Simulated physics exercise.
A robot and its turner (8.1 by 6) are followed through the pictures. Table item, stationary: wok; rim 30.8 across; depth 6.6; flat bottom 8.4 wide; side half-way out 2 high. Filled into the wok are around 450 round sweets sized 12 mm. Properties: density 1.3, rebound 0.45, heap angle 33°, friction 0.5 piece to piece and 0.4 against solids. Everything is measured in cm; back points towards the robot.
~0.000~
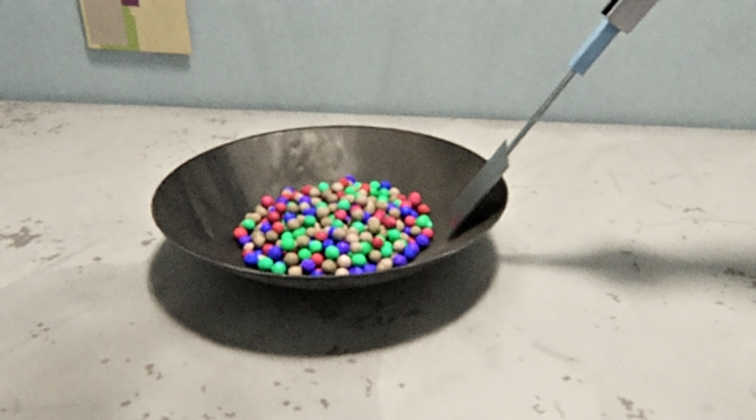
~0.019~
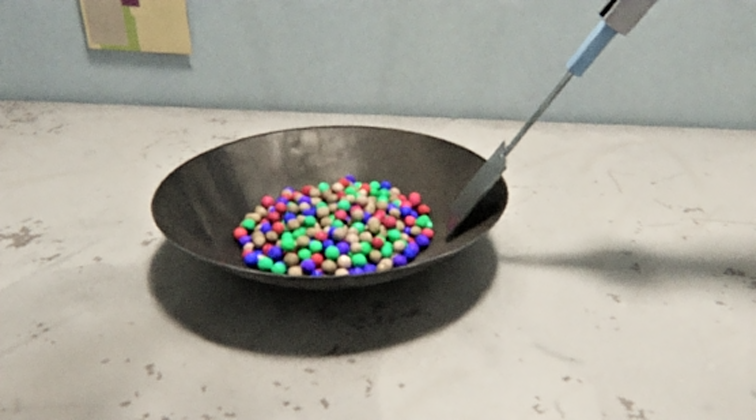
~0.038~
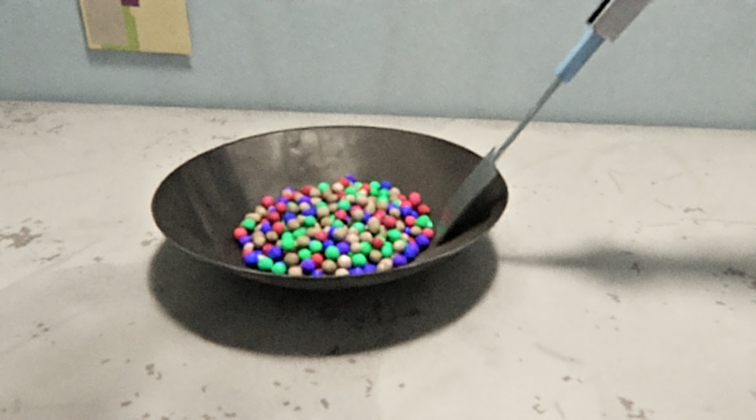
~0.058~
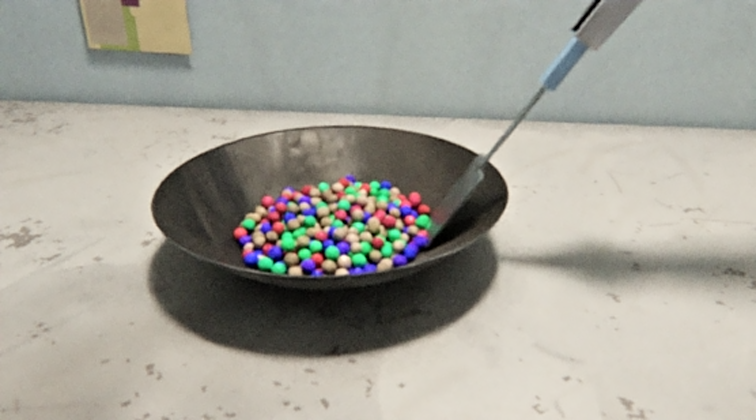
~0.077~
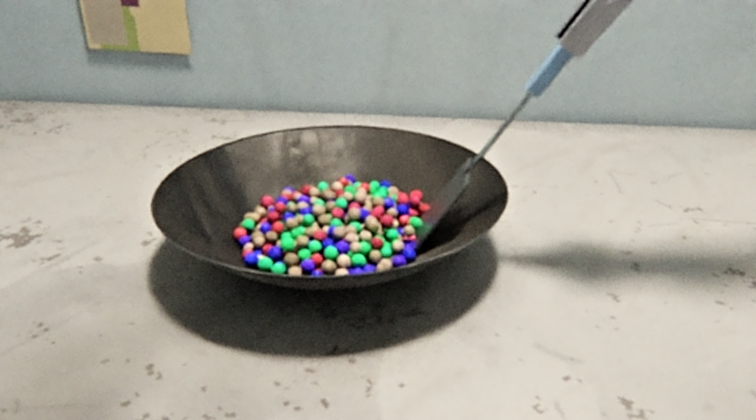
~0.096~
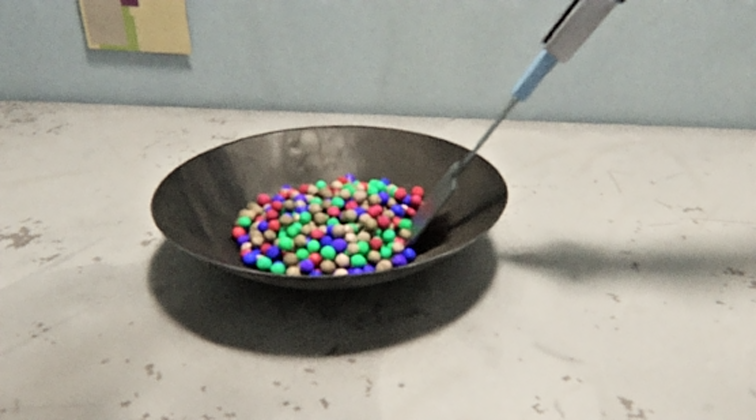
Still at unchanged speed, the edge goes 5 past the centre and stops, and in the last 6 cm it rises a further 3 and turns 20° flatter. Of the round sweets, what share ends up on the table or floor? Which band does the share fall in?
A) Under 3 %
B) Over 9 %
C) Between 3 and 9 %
Under 3 % (A).
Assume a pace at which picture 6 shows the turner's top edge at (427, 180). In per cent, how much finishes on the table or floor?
Share: Roughly 0 %.
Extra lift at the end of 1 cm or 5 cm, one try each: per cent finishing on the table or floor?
Roughly 0 % and then 0 %.
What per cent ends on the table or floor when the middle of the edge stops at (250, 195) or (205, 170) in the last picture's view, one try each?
Try 1: Approx. 0 %; try 2: Approx. 20 %.
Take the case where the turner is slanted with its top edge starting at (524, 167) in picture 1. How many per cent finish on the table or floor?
About 0 per cent.
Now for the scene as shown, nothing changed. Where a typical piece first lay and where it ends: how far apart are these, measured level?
Distance: Near 4 cm.
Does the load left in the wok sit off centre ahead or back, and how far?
4.0 cm ahead.
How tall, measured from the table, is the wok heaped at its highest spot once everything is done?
Close to 6.5 centimetres high.
After 0.17 s, sloping 57°, highest piece 5 above the table; 453 in the wok.
After 0.25 s, sloping 48°, highest piece 6 above the table; 453 in the wok.
After 0.49 s, sloping 37°, highest piece 7 above the table; 452 in the wok, 1 on the blade or in flight.
After 1.54 s, sloping 37°, highest piece 6 above the table; 452 in the wok, 1 on the table or floor.
In the end, 452 in the wok, 1 on the table or floor. That is 0 % on the table or floor.
